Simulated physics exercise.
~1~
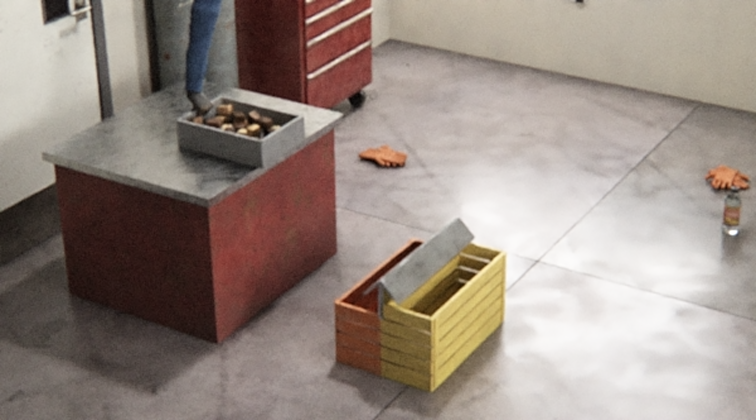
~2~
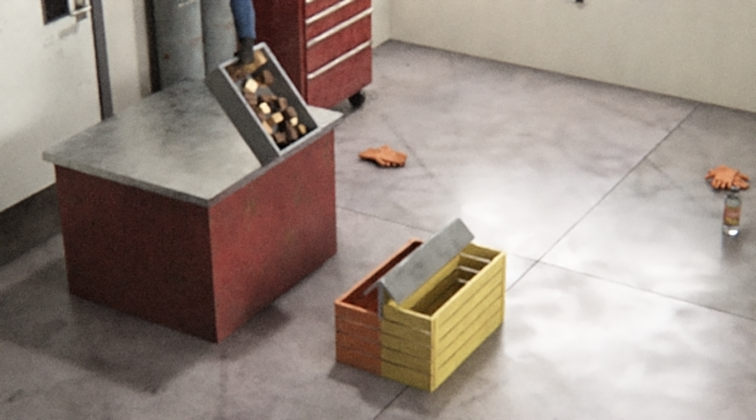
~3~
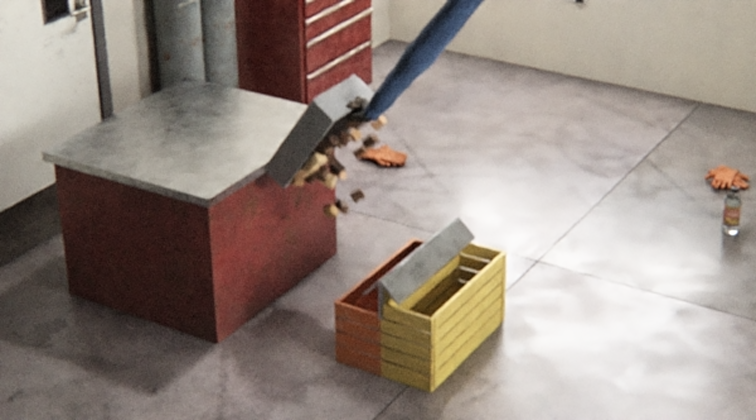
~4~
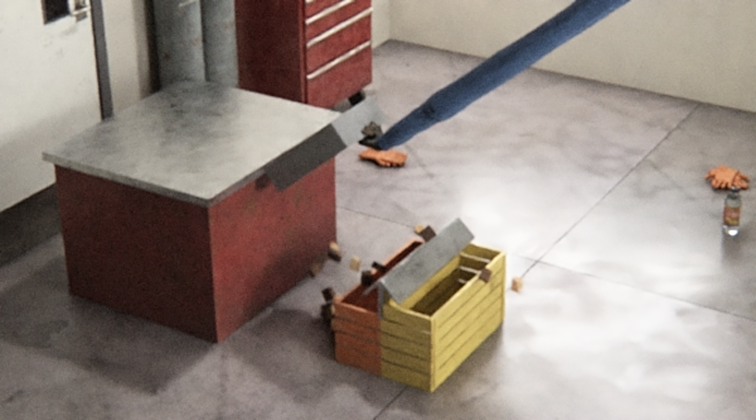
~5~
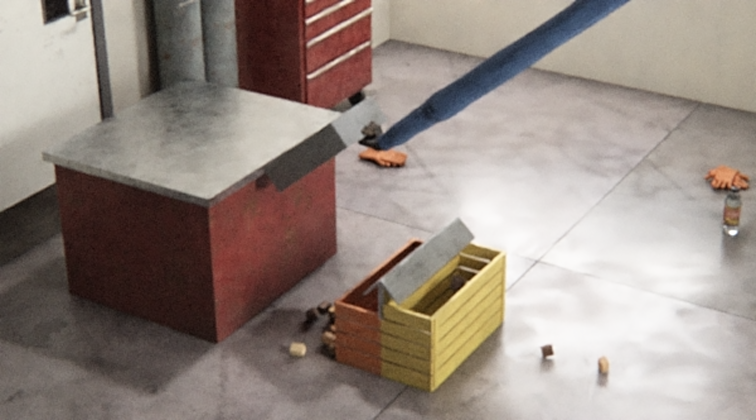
In a garage, an arm tips a grey crate, spilling wooden blocks around two joined bins.
